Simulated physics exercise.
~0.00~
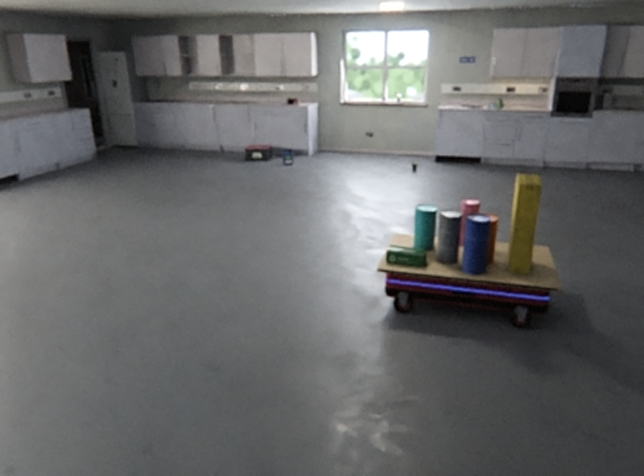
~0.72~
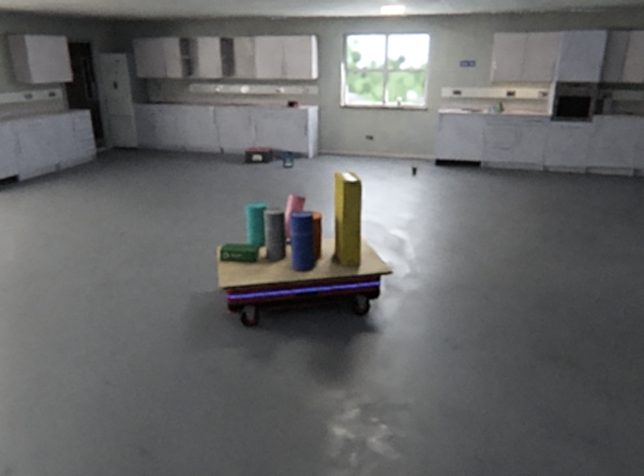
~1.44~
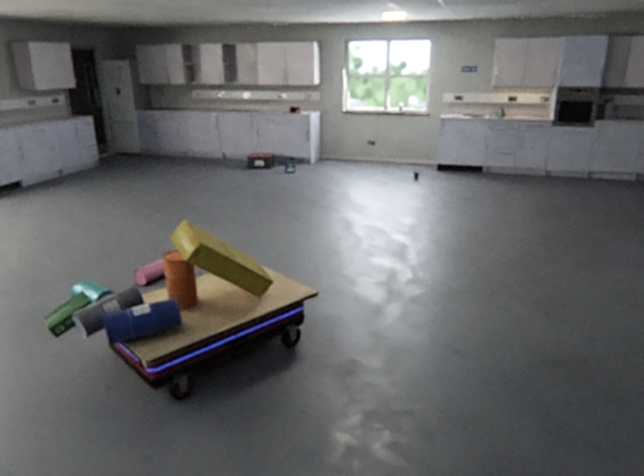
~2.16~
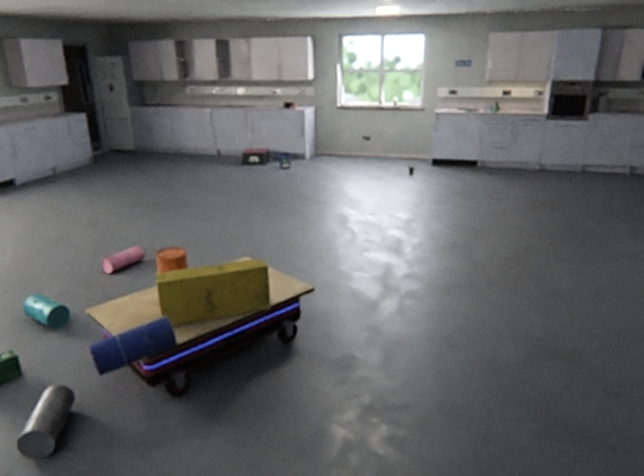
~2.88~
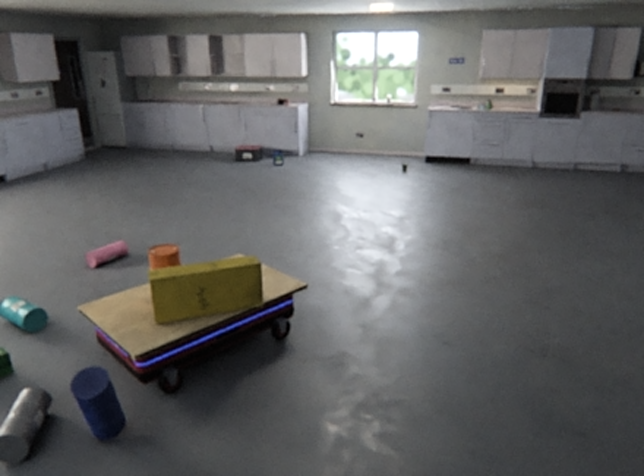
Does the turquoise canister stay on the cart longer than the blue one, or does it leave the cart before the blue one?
The turquoise canister leaves the cart before the blue one. It is already down on the floor while the blue canister is still hanging over the edge of the deck.
